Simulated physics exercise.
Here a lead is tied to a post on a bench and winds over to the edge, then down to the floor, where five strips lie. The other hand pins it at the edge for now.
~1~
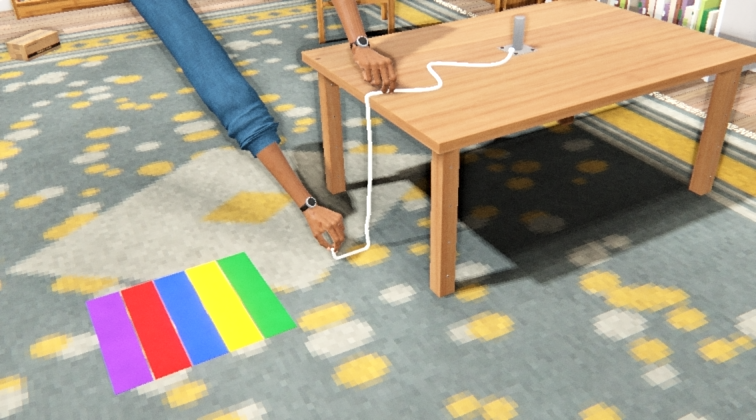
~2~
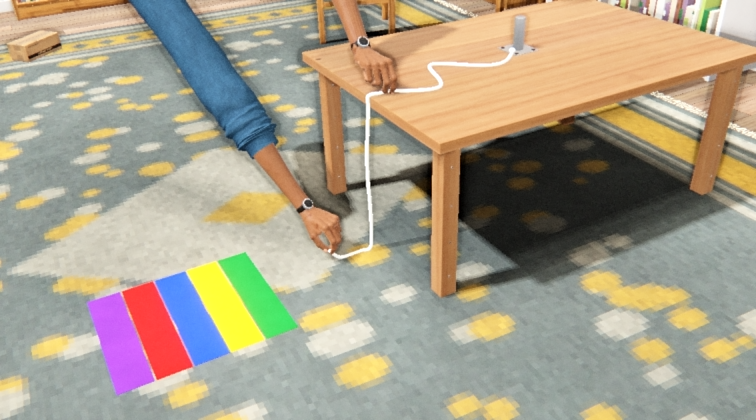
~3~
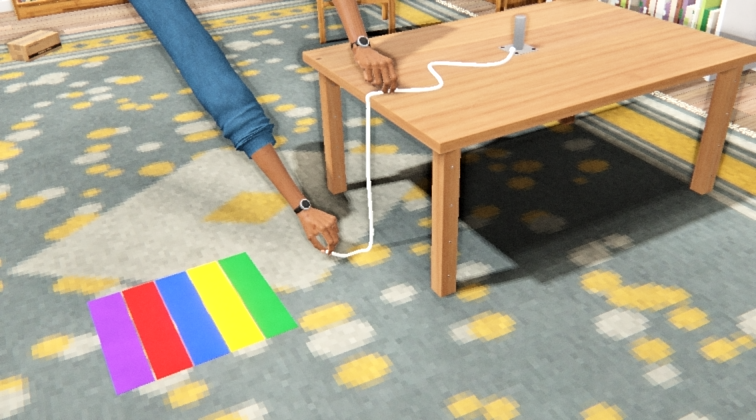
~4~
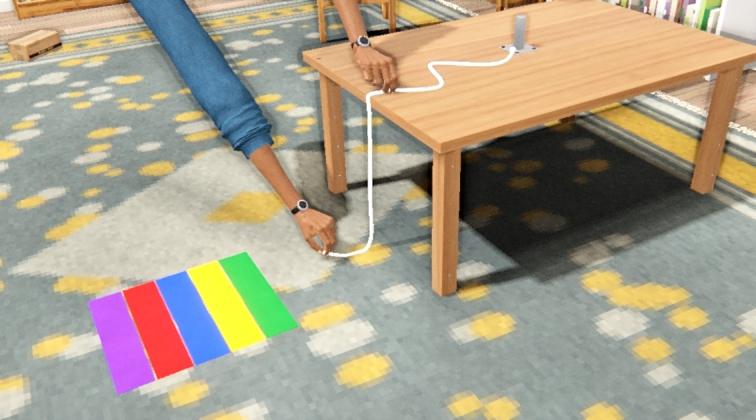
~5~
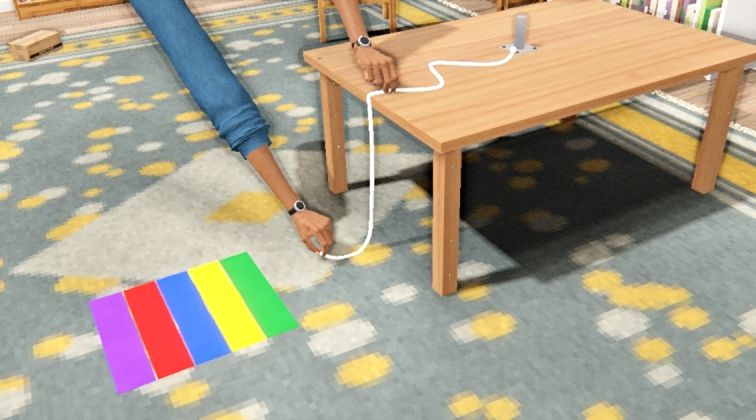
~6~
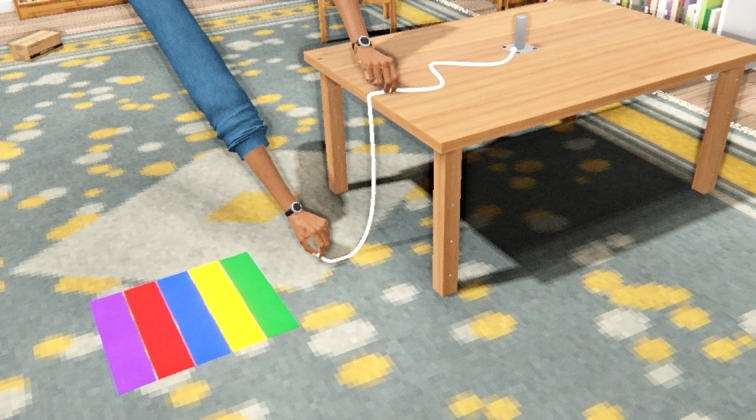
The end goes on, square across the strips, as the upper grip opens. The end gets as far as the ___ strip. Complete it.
The end gets as far as the red strip.
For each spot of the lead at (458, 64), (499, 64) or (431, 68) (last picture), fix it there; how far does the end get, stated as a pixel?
They end up at (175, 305), (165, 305) and (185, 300).
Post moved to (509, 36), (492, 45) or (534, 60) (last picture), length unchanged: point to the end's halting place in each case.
(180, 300), (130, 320) and (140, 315).
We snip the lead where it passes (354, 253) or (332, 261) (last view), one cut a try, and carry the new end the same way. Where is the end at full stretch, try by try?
Estimated pixels: (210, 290) then (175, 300).
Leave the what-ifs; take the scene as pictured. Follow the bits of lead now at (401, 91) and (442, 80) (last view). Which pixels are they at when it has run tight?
First point (341, 117), second point (386, 85).
Early on, end near (209, 291); over yellow.
Midway, end near (172, 304); over blue.
At the end of the slack, end near (151, 311); over red. The end stops over the red strip.
